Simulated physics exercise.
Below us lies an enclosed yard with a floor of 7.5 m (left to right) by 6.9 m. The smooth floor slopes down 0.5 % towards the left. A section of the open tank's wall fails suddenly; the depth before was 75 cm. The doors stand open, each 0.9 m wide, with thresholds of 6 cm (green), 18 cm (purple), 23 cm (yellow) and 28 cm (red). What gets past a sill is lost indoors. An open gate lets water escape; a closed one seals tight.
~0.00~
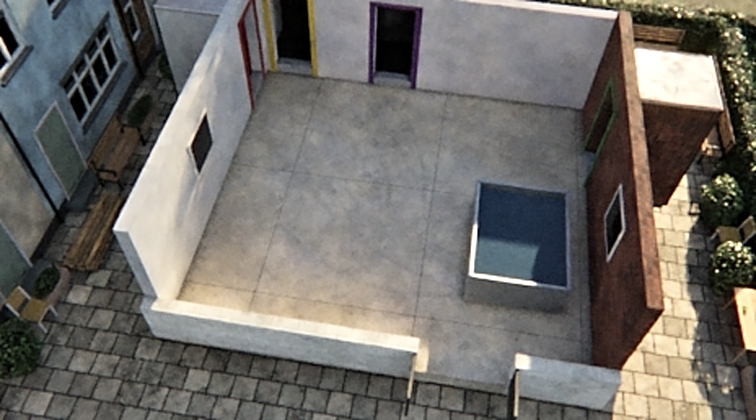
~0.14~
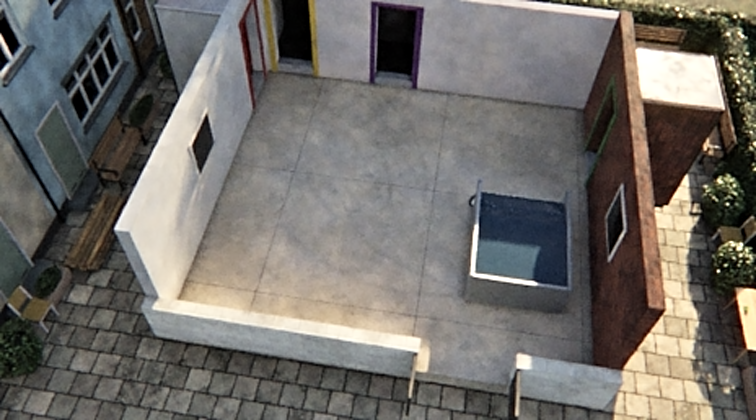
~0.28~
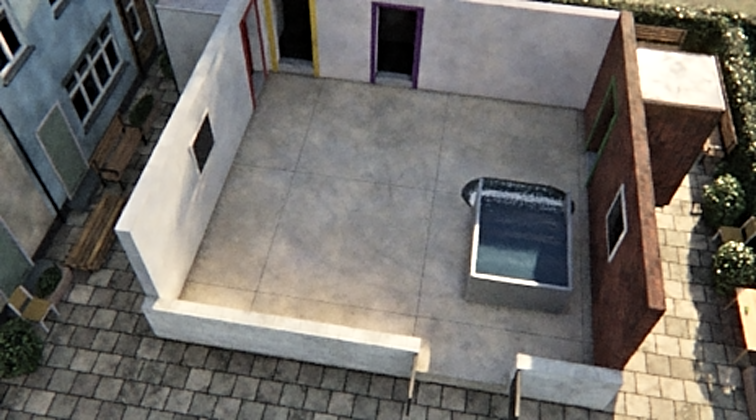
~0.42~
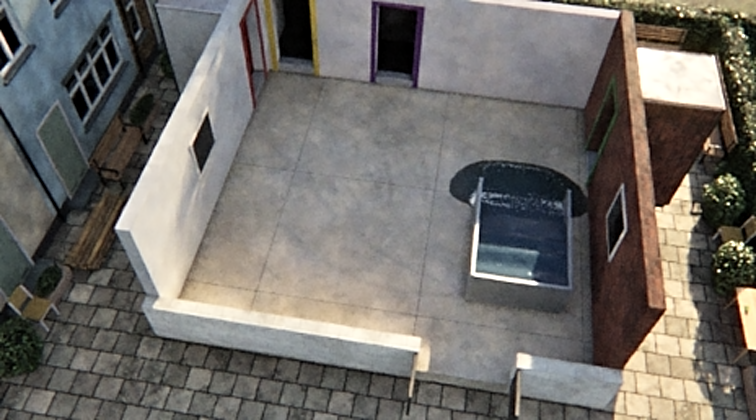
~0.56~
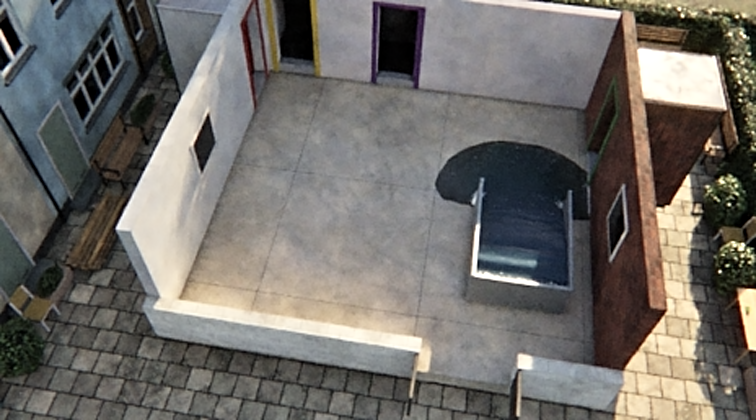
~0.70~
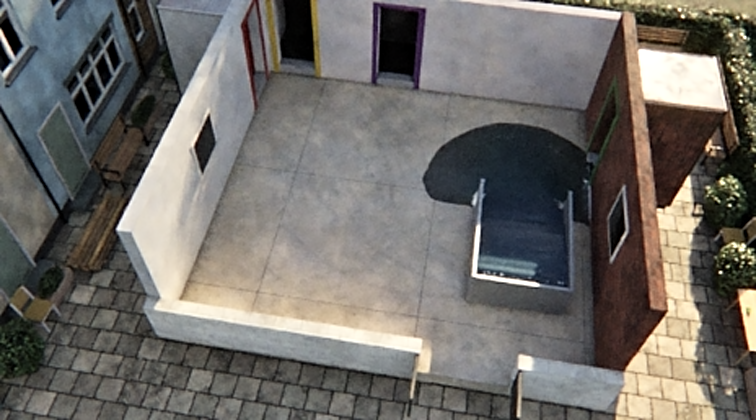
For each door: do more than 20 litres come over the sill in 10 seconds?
Within that time: At the green door it exceeds the limit; at the purple door it stays under the limit; at the yellow door it does not reach the limit; at the red door it keeps below the limit.
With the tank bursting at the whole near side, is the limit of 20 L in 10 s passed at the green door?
Against that limit: Green not over.
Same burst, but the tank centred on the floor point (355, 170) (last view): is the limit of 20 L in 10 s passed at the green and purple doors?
Then: Green over, purple above.
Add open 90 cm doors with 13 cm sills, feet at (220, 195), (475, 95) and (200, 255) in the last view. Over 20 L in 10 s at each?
In turn: Not over, over, not over.
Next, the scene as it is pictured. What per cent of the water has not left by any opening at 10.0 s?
Roughly 94 in a hundred.
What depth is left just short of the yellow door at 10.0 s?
About 8.5 cm.
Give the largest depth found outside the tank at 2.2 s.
Roughly 46 cm.
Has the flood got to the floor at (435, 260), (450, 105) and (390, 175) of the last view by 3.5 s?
In turn: Still dry, under water, not reached.
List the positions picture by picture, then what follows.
In the first picture, the open tank at (521, 234) is whole and still, 75 cm deep.
In the second picture, the front is at a hidden place, 0.9 m from the gap on the open tank's far side; 0.4 m2 of floor is under water; 75 cm left at the back of the open tank.
In the third picture, the front is at a hidden place, 1.1 m from the gap on the open tank's far side; 1.4 m2 of floor is under water; 75 cm left at the back of the open tank.
In the fourth picture, the front is at (470, 168), 1.5 m from the gap on the open tank's far side; 2.9 m2 of floor is under water; 74 cm left at the back of the open tank.
In the fifth picture, water pours out on the open tank's far side and has run 2.0 m, to (498, 144); typically 8 cm deep outside, 67 cm at the open tank's back.
In the sixth picture, water pours out on the open tank's far side and has run 2.6 m, to (527, 127); typically 7 cm deep outside, 63 cm at the open tank's back.
After 1.4 s water covers 25 % of the floor and is deepest (41 cm) near (572, 109); green door 15 cm at the sill, 8 L in, purple door not reached, yellow door not reached, red door not reached.
After 2.2 s water covers 30 % of the floor and is deepest (46 cm) near (580, 132); green door 14 cm at the sill, 40 L in, purple door 16 cm at the sill, 0 L in, yellow door not reached, red door not reached.
After 3.5 s water covers 40 % of the floor and is deepest (27 cm) near (271, 72); green door 17 cm at the sill, 91 L in, purple door 13 cm at the sill, 0 L in, yellow door 6 cm at the sill, 0 L in, red door 20 cm at the sill, 0 L in.
After 6.0 s water covers 65 % of the floor and is deepest (19 cm) near (271, 72); green door 9 cm at the sill, 175 L in, purple door 7 cm at the sill, 0 L in, yellow door 18 cm at the sill, 0 L in, red door 18 cm at the sill, 0 L in.
After 10.0 s water covers 90 % of the floor and is deepest (14 cm) near (173, 319); green door 4 cm at the sill, 182 L in, purple door 5 cm at the sill, 0 L in, yellow door 8 cm at the sill, 0 L in, red door 8 cm at the sill, 0 L in.
